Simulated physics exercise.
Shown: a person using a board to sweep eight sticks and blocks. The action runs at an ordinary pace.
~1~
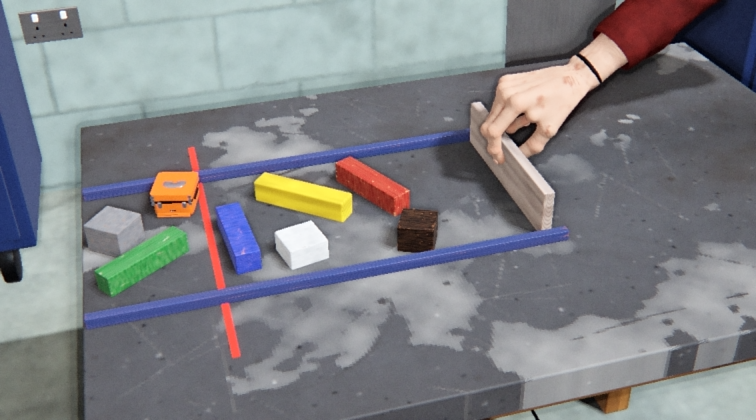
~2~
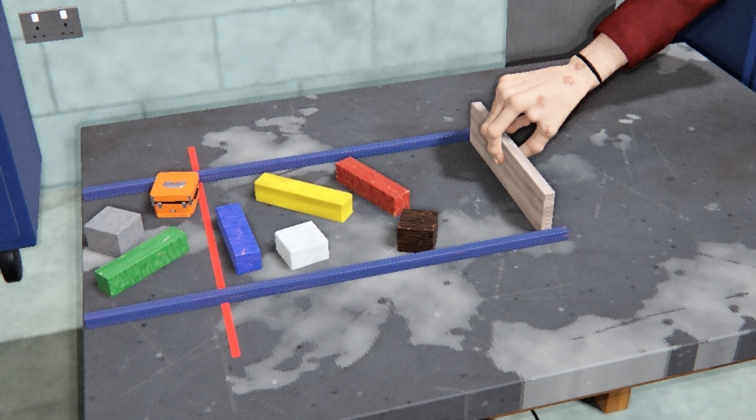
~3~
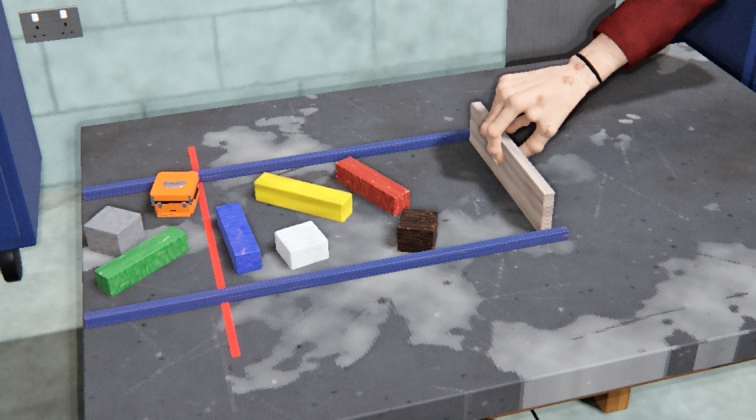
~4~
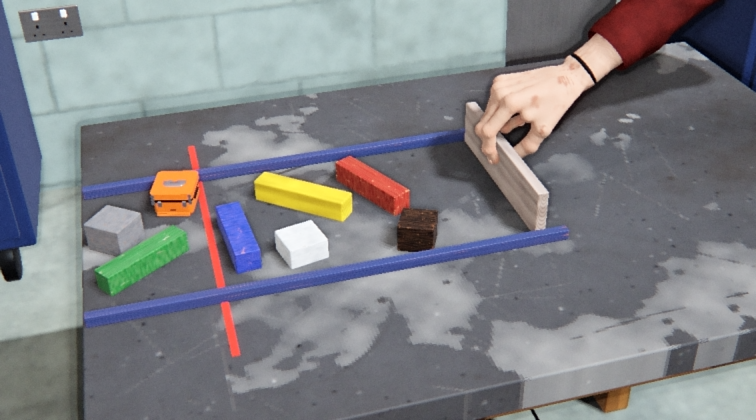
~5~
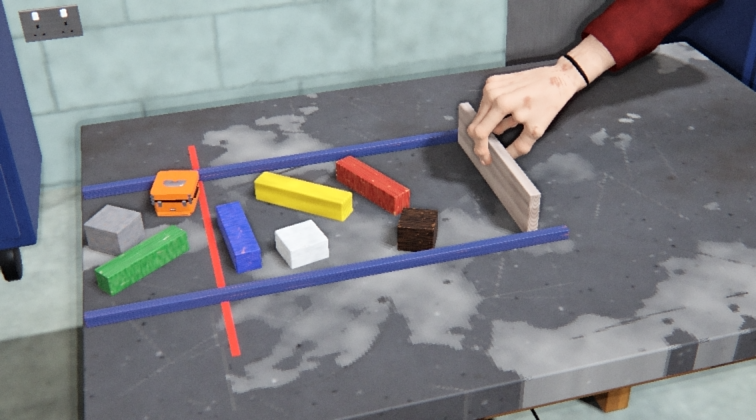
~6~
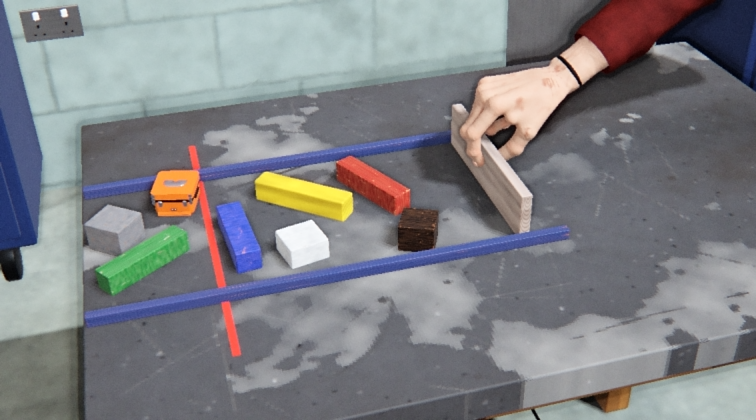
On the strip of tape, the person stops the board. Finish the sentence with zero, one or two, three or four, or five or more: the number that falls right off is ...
The number that falls right off is zero.
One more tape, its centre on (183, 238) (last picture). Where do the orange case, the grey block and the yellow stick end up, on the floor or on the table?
The orange case stays put, the grey block topples off, and the yellow stick stays put.
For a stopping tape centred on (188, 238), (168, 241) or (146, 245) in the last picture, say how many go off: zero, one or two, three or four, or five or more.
Counts as listed: 1 or 2 / just one or two / 3 or 4.
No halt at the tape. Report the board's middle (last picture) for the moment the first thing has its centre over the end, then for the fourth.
The middle sits near (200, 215) at the first moment and near (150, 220) at the second.
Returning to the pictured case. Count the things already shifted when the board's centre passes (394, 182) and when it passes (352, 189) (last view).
At the first point the count is 2, at the second it's 3.
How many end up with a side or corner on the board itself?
Result: 2 in all.
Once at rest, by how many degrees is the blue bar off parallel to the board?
Roughly 20°.
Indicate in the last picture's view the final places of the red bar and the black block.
One is at about (196, 213), the other at about (201, 275).
Soon after, none off yet; grey block at rest near (116, 231); green bar at rest near (144, 259); orange case at rest near (177, 194).
At rest, the number that fall off is zero.
